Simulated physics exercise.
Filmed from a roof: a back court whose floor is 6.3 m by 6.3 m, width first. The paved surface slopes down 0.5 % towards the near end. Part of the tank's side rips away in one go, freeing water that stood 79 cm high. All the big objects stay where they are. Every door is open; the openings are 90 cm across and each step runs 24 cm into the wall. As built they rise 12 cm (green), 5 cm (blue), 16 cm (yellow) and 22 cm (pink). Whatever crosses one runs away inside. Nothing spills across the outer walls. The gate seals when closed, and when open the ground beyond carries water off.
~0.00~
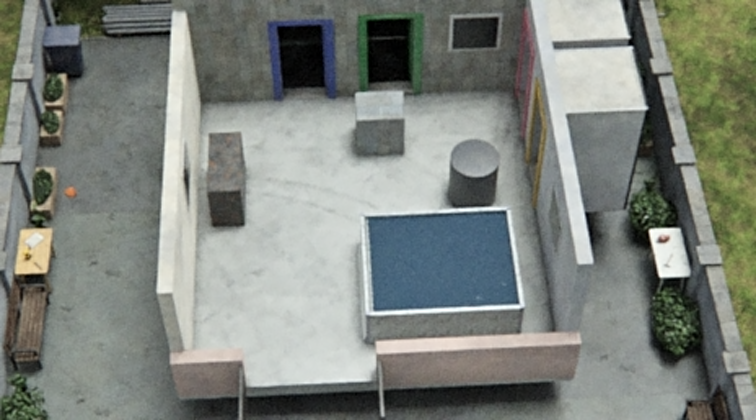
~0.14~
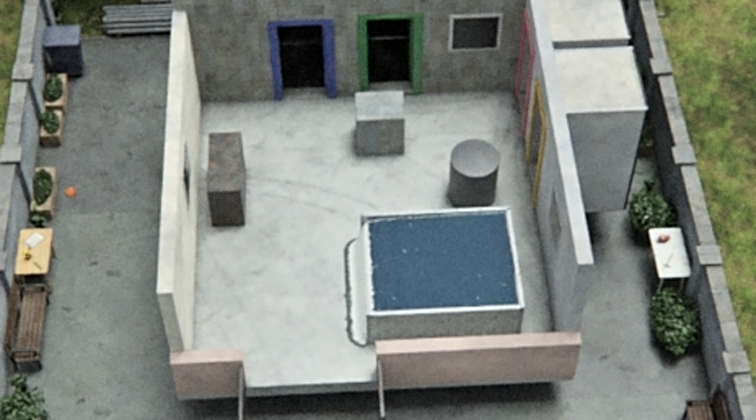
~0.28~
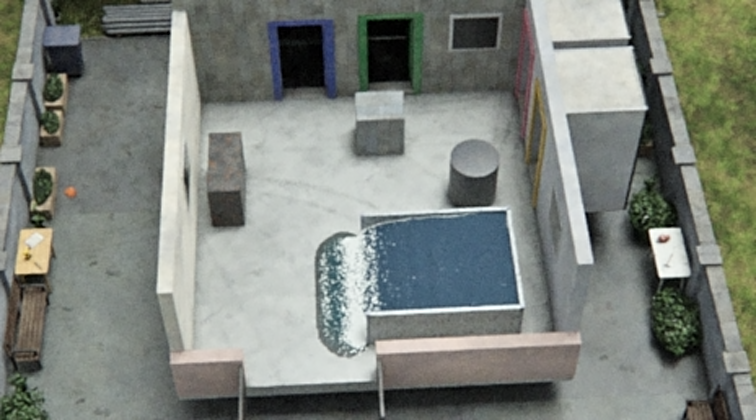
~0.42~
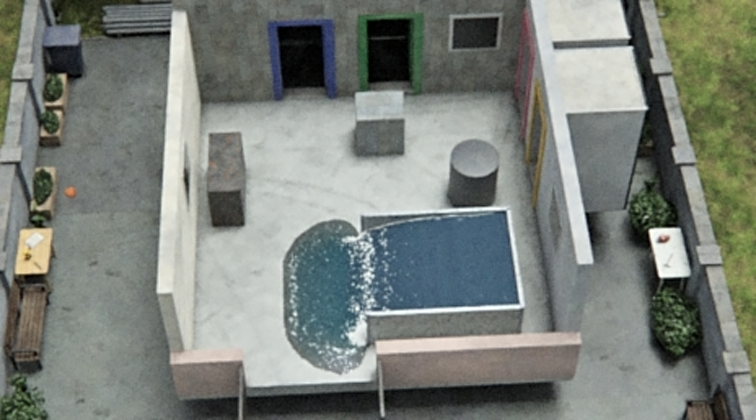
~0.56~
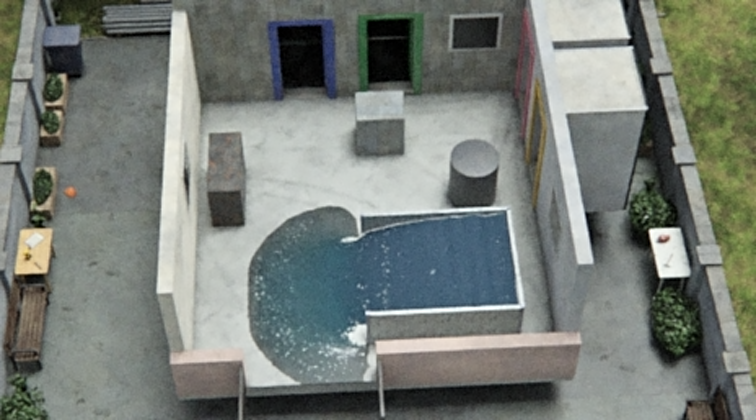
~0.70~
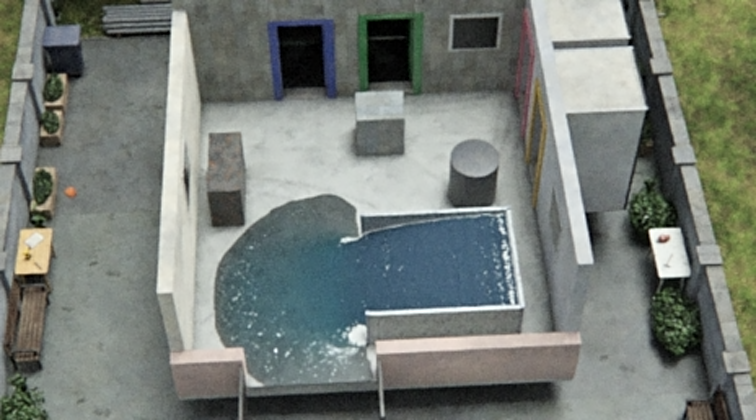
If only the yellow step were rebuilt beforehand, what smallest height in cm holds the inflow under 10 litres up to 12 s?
Close to 7.5 cm is just enough.
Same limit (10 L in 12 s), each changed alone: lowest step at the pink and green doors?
Roughly 13.0 cm at pink and 7.0 cm at green.
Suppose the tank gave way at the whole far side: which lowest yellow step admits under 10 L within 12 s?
Some 31 cm.
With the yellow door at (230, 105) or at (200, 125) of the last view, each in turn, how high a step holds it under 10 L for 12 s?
Roughly 23 and 19 cm.
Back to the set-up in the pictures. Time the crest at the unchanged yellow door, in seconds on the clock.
Near 9.5 s.
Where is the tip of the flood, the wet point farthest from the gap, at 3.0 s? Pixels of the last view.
Near (201, 109).
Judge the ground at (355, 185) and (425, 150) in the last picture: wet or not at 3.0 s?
In that order: Still dry, dry.
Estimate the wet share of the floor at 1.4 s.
About 35 per cent.
After 1.4 s water covers 35 % of the floor, deepest (50 cm) near (192, 377); it has not reached the yellow door.
After 3.0 s water covers 45 % of the floor, deepest (41 cm) near (192, 368); it has not reached the yellow door.
After 12.0 s water covers 95 % of the floor, deepest (11 cm) near (550, 359); 7 cm at the yellow door, 0 litres in over its 16 cm step.
At the yellow door as built, the water arrived by 6.2 s and peaked near 10 cm at 9.4 s.
With a step of 6.5 cm, 19 litres would have come in within the 12 s; with 9 cm, 3 litres. So under 10 litres takes about 7.5 cm.
